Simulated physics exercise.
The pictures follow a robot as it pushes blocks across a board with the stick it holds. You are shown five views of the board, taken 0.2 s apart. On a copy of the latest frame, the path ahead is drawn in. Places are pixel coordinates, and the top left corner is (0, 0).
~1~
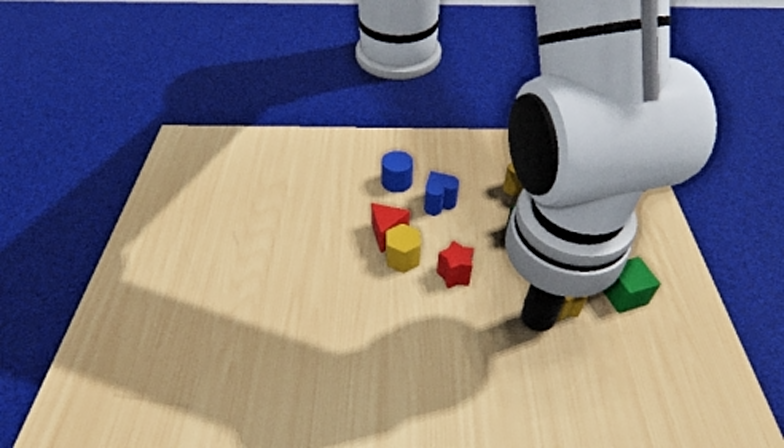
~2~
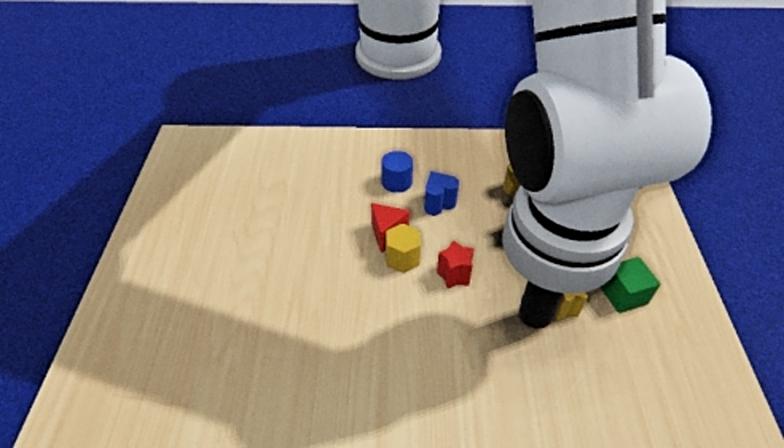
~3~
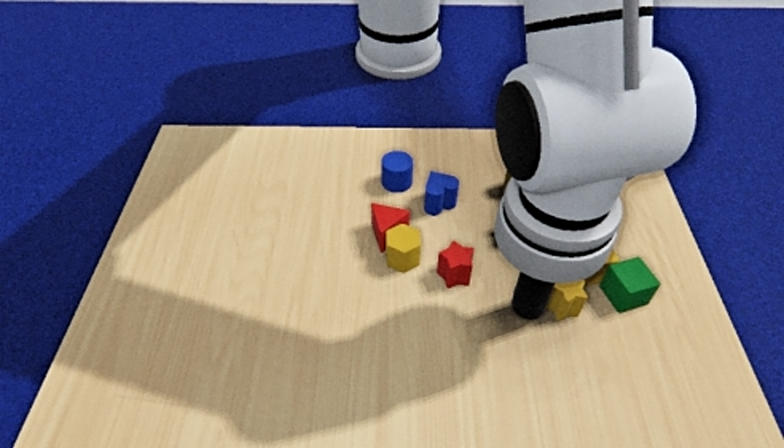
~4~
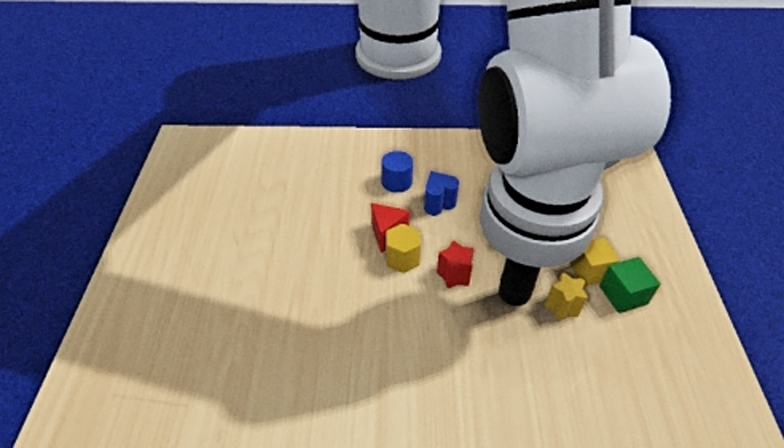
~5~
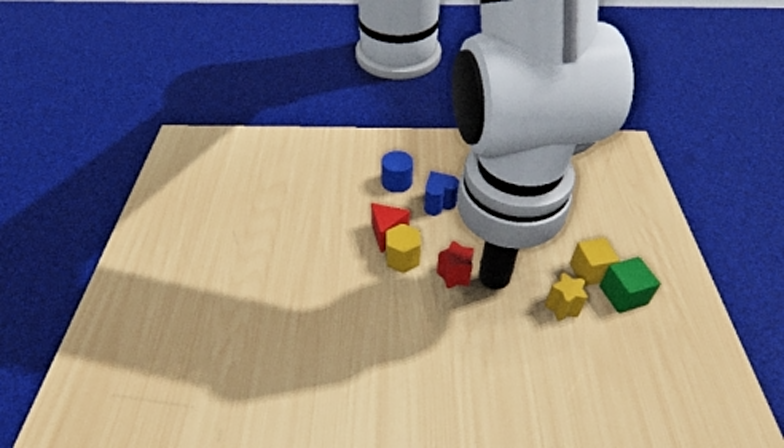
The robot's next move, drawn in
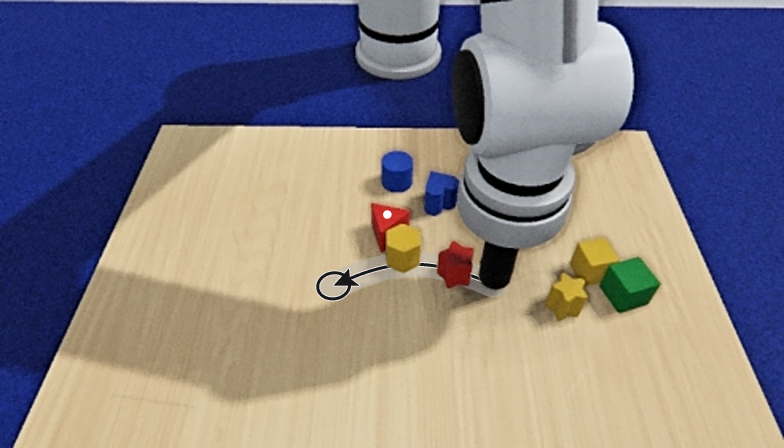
In this clip, a robot arm holding a black stick moves left and slightly away across a wooden board, from beside the yellow star block toward the red star block, uncovering yellow blocks near a green one while the blocks stay still.
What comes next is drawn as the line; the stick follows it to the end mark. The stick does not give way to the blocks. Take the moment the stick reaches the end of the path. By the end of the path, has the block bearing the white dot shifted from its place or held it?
The block bearing the white dot will be pushed away from where it stands.
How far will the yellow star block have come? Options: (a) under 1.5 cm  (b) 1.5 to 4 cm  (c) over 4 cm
a.
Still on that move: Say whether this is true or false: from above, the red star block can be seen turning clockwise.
That statement is not accurate.
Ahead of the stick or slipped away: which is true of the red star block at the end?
Kept ahead.
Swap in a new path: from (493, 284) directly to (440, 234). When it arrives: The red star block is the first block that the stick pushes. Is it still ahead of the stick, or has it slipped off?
The stick moves past it.
Path on the board, from (493, 284) over (440, 267) and (385, 267) to (334, 286); the dot is on the red triangular block.
On the path given first. One third of the way, stick at (440, 260); red triangular block at (382, 211), turned 25° clockwise; yellow hexagonal block at (385, 234); red star block at (412, 248), turned 15° anticlockwise.
Two thirds of the way, stick at (384, 261); red triangular block at (379, 209), turned 45° clockwise; yellow hexagonal block at (341, 229), turned 65° clockwise; red star block at (355, 254), turned 30° anticlockwise.
At the end, stick at (333, 279); red triangular block at (379, 209), turned 45° clockwise; yellow hexagonal block at (340, 229), turned 65° clockwise; red star block at (301, 272), turned 25° anticlockwise; yellow star block in place.
